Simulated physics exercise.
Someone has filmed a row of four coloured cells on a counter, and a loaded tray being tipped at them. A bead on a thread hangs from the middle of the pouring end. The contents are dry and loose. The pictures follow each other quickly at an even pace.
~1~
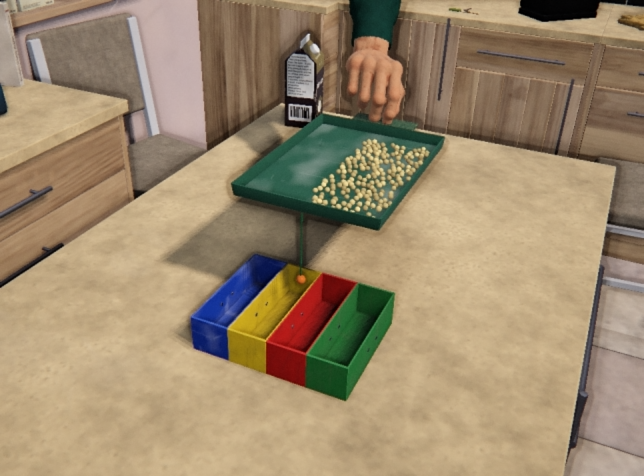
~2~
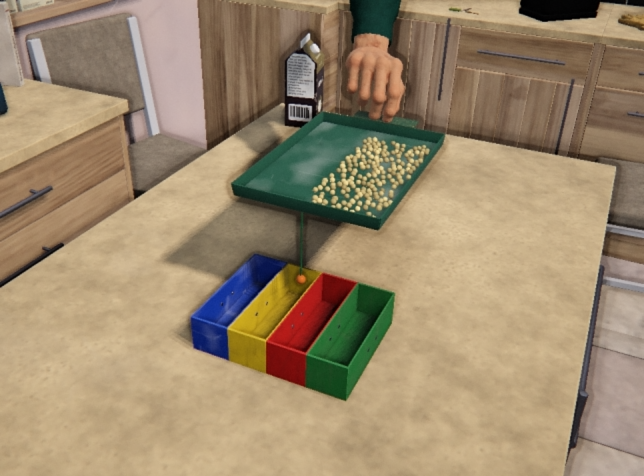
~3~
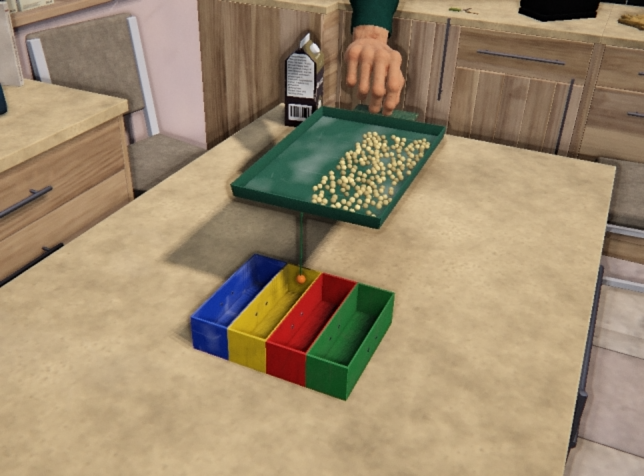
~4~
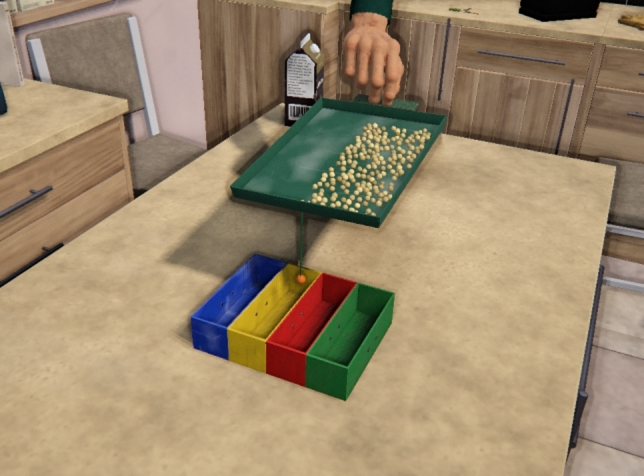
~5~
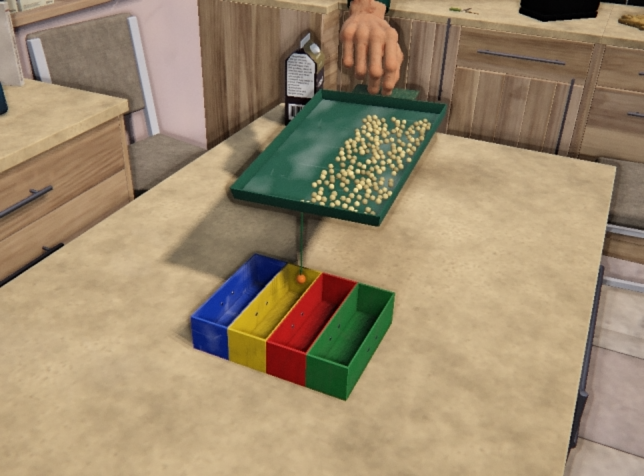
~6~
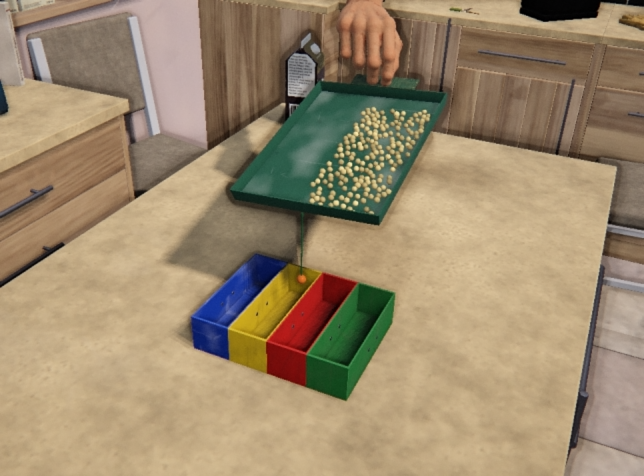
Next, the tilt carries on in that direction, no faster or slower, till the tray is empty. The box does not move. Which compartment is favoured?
The blue cell gets the most.
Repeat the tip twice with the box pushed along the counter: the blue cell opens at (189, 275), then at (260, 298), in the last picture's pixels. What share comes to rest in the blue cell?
First some 0, then 30 per cent.
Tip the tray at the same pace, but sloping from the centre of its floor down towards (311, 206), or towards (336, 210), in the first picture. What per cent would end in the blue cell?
In turn 10 and 0 in a hundred.
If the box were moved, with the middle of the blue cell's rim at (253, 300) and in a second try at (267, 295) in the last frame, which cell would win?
In turn: That blue cell; blue.
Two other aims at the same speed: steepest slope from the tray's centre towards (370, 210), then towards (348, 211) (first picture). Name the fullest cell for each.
First the green cell, then that green cell.
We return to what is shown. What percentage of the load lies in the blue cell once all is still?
Close to 60 per cent.
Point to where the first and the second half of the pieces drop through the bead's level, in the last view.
Around (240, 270) and then (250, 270).
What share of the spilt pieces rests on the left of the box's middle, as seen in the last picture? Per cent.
Some 100 per cent.
Just after the last frame, tray tipped steeply; almost all on the tray; just a few in the blue cell; just a few in the yellow cell; just a few in the red cell; just a few falling or outside the box.
A moment on, tray tipped right over; the larger part on the tray; about a tenth in the blue cell; just a few in the yellow cell; just a few in the red cell; about a tenth falling or outside the box.
Further on, tray tipped past a quarter turn; roughly half in the blue cell; roughly a quarter in the yellow cell; about a tenth in the red cell; about a tenth falling or outside the box.
When it is over, tray tipped past a quarter turn; roughly half in the blue cell; roughly a quarter in the yellow cell; about a tenth in the red cell; not one in the green cell; about a tenth outside the box.
